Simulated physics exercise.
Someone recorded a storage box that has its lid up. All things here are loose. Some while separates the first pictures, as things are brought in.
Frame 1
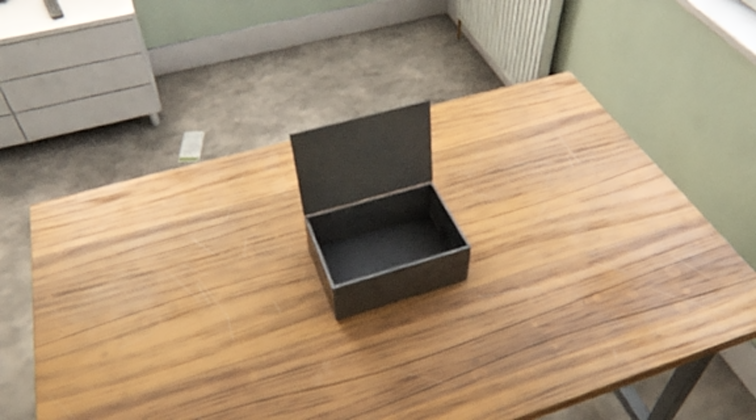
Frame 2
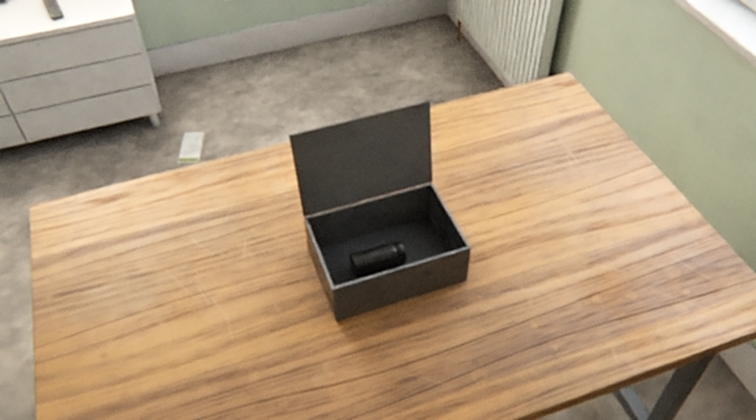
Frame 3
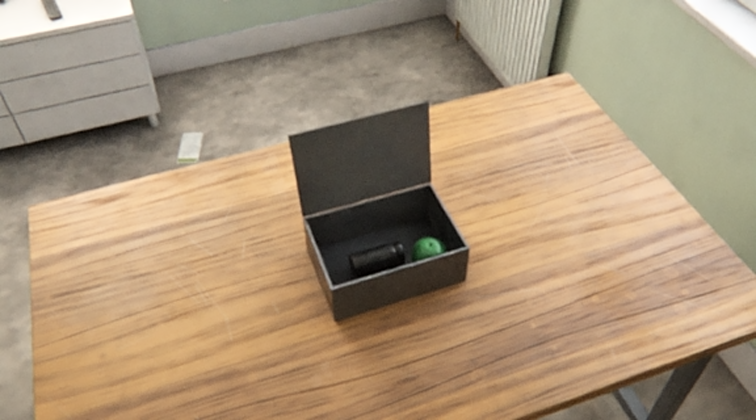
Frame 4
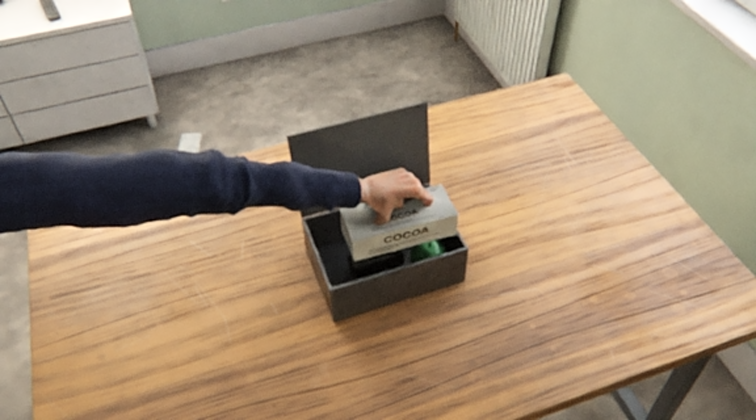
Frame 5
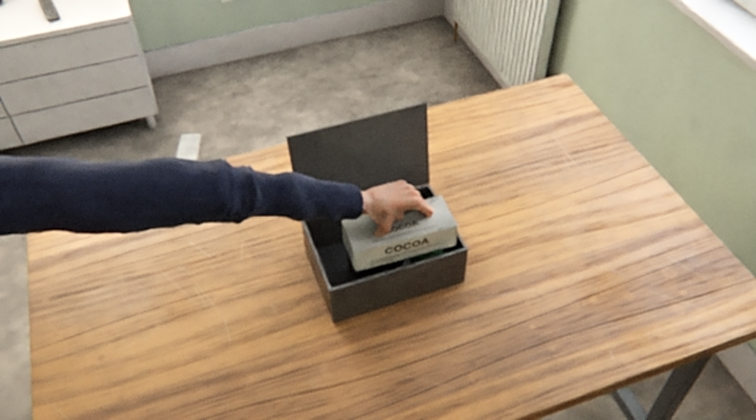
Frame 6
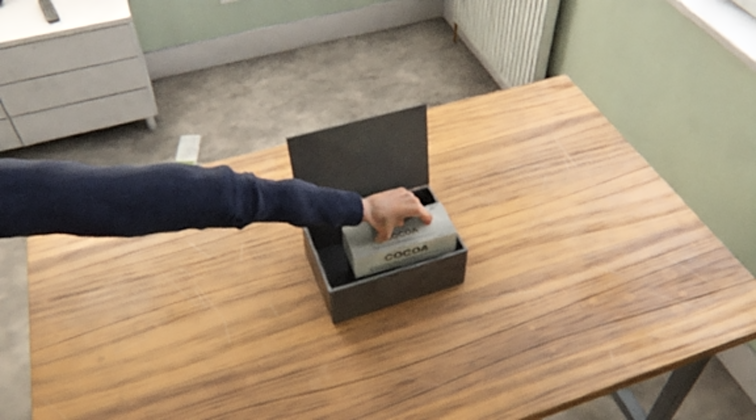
We see an open dark box on a wooden table, empty at first, then holding a black cylindrical object and later a green round one, before a hand lowers a white packet labelled cocoa into it over them.
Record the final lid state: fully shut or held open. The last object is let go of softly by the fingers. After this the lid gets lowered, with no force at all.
Ah, the box isn't closed after all.
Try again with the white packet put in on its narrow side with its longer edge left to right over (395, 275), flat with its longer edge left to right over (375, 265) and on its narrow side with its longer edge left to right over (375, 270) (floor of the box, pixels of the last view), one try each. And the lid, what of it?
Well, the first try leaves the lid standing open, the second leaves it lying shut, and the third leaves it lying shut.
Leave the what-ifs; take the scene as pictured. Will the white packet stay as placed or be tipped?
In the end, it winds up askew.
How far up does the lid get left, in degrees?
Angle: About 25°.
Then, 0.60 s later than the last frame, white packet tilted by 30° near (381, 255); black shaker moved a little; green apple moved a little.
Then, 1.40 s later than the last frame, lid 72° above the rim; white packet tilted by 33° near (376, 257); black shaker moved a little; green apple moved a little.
Then, 1.80 s later than the last frame, lid 41° above the rim; white packet tilted by 32° near (376, 257); black shaker moved a little; green apple moved a little.
When it is over, lid 27° above the rim; moved from the start, white packet; the other 2 as before. End places, in pixels of the last picture, white packet near (376, 258).
